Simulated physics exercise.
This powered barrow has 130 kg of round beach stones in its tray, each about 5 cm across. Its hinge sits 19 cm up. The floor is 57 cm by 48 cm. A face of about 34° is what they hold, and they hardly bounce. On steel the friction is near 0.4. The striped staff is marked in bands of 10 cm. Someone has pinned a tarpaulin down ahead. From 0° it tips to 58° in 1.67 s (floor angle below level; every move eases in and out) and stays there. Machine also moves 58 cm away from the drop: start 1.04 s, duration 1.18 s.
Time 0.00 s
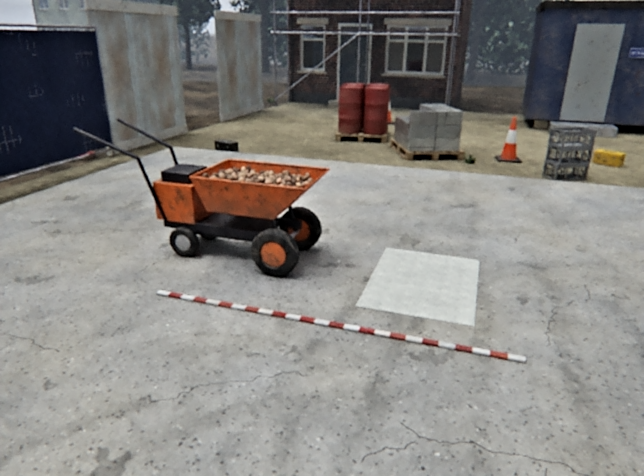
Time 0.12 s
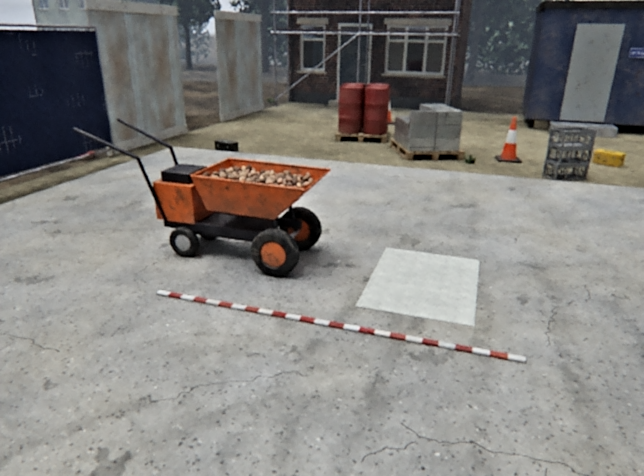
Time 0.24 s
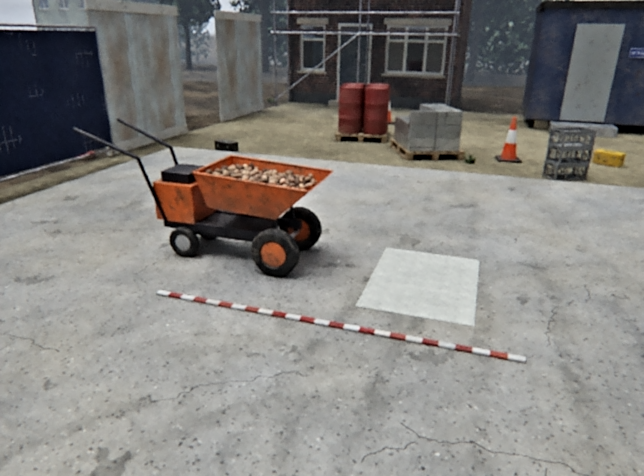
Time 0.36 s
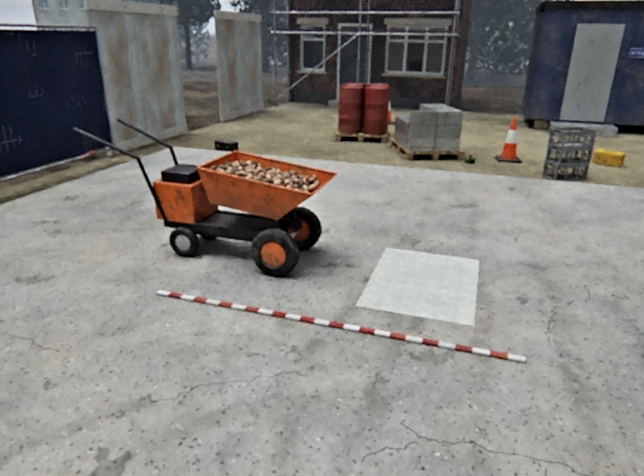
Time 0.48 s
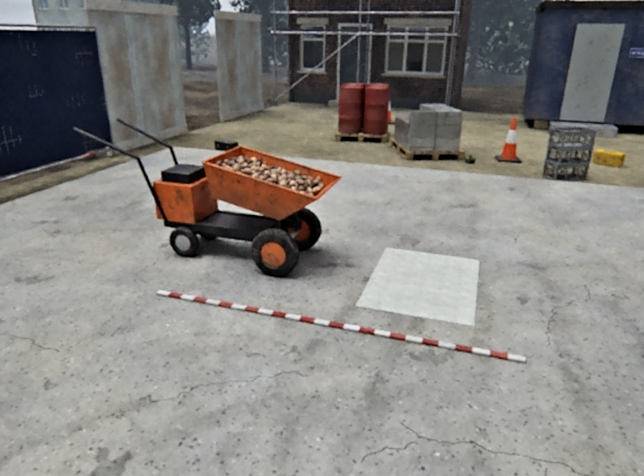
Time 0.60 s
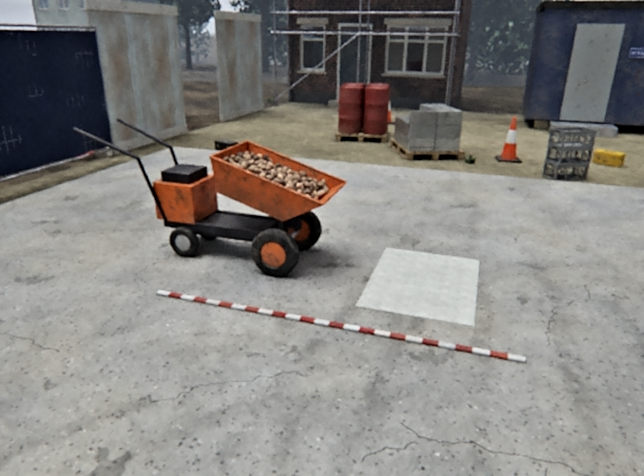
An orange powered barrow loaded with round stones stands on cracked grey concrete in a building yard, seen from slightly above by a still camera. A pale square sheet and a red-and-white striped pole lie on the ground before it, with red drums, grey blocks and a traffic cone behind. The barrow's tray tilts slowly forward to the right, its rear rising while the wheels barely move.
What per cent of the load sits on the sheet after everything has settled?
About 20 percent.
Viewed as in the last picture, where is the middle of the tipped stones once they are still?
Somewhere around (339, 266) in the last picture.
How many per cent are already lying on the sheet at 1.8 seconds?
Around 15 per cent of it, at that instant.
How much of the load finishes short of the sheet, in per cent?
Something like 80 out of every hundred parts of the load ends up there.
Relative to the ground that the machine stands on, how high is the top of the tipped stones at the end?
It finishes some 16 cm up from that ground.
After 1.2 s the floor is at 49°; 99 % in the tray, 1 % short of the sheet; the foremost stones are at (357, 230).
After 1.8 s the floor is at 58°; 36 % in the tray, 49 % short of the sheet, 15 % on the sheet; the foremost stones are at (419, 278).
After 2.7 s the floor is at 58°; 14 % in the tray, 65 % short of the sheet, 19 % on the sheet, 2 % off the sheet elsewhere; the foremost stones are at (472, 282).
After 4.6 s the floor is at 58°; 0 % in the tray, 79 % short of the sheet, 19 % on the sheet, 2 % off the sheet elsewhere; the foremost stones are at (472, 282).
